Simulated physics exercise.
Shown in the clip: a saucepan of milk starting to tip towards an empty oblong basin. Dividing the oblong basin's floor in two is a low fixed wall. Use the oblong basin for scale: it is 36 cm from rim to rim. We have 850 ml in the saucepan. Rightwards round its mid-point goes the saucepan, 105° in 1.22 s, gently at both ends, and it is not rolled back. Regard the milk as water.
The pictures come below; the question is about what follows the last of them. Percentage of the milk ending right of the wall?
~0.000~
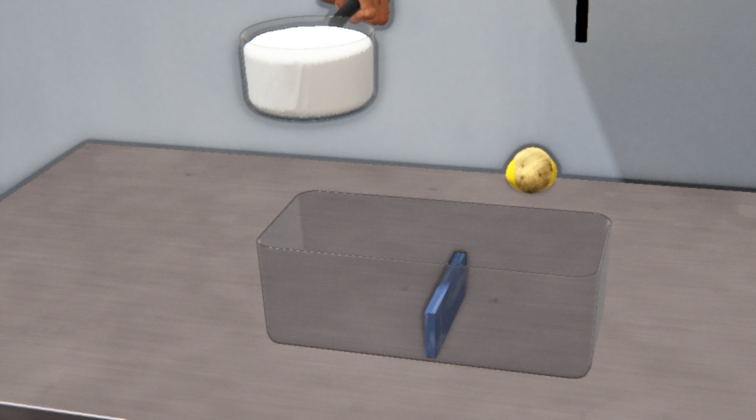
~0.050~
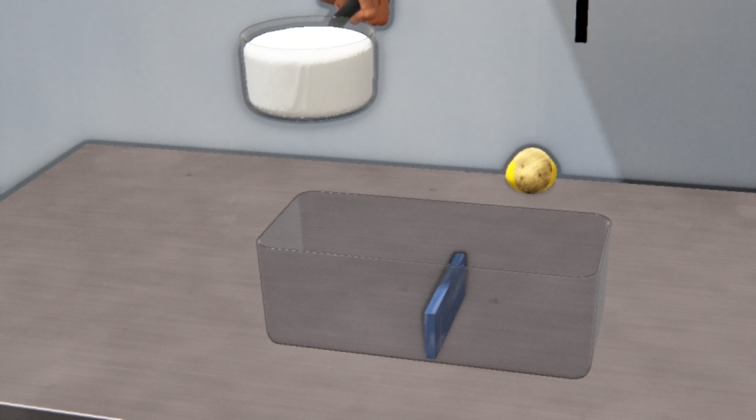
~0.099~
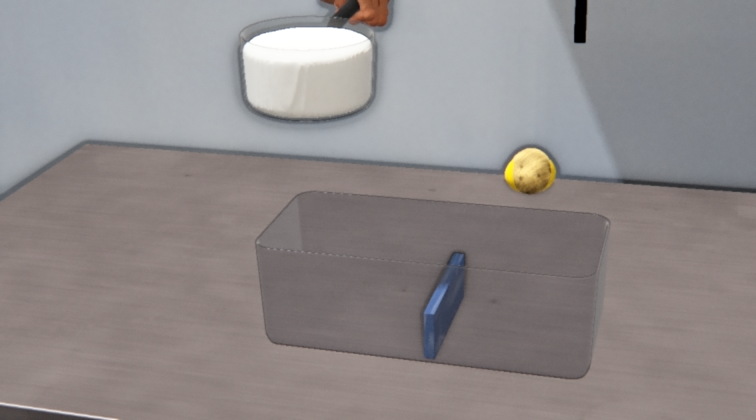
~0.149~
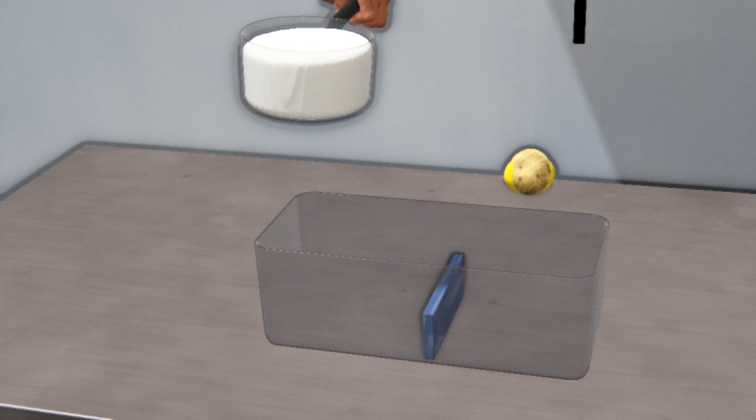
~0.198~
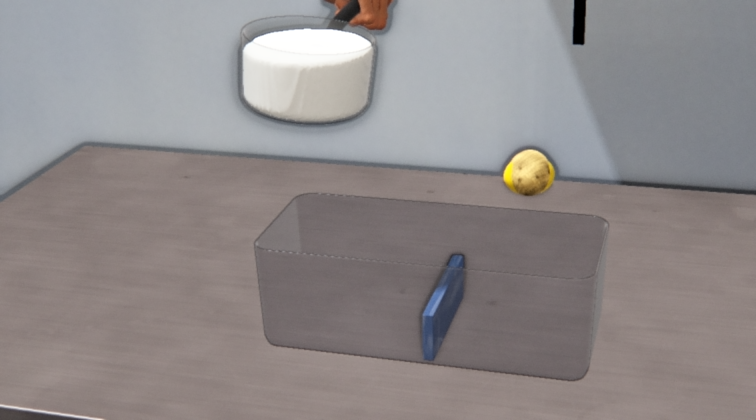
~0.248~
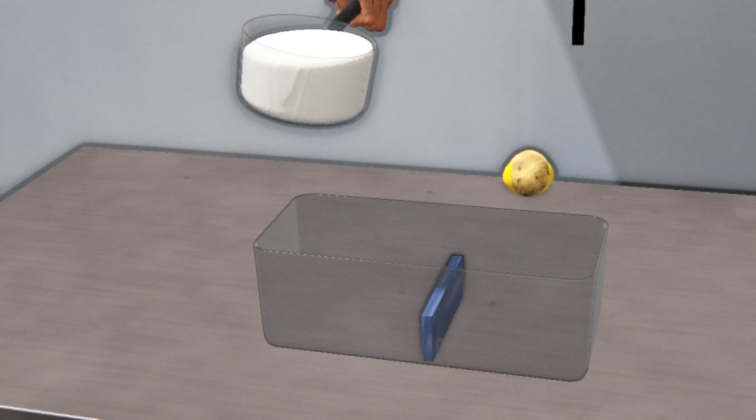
56 per cent.
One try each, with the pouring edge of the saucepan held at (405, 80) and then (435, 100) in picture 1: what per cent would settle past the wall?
Try 1: Approx. 75 %; try 2: Approx. 90 %.
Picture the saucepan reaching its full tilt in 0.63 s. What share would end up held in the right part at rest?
In that case, some 40 percent.
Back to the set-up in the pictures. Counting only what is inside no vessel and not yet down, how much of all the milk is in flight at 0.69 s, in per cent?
Near 30 per cent at that moment.
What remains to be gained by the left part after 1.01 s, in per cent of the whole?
About 22 per cent.
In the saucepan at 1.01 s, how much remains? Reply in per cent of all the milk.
12 %.
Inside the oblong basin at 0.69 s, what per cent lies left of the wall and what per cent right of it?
4 left and 6 right, roughly.
Then, 0.69 s in, the tilt is 63° and 59 per cent is still to pour, 4 is left of the wall and 6 right of it.
Then, 1.01 s in, the tilt is 98° and 11 per cent is still to pour, 21 is left of the wall and 55 right of it.
Then, 1.35 s in, the tilt is 105° and 0 per cent is still to pour, 42 is left of the wall and 55 right of it.
Then, 1.72 s in, the tilt is 105° and 0 per cent is still to pour, 43 is left of the wall and 55 right of it.
Finally, 43 per cent lies left of the wall, 56 right of it and 1 outside.
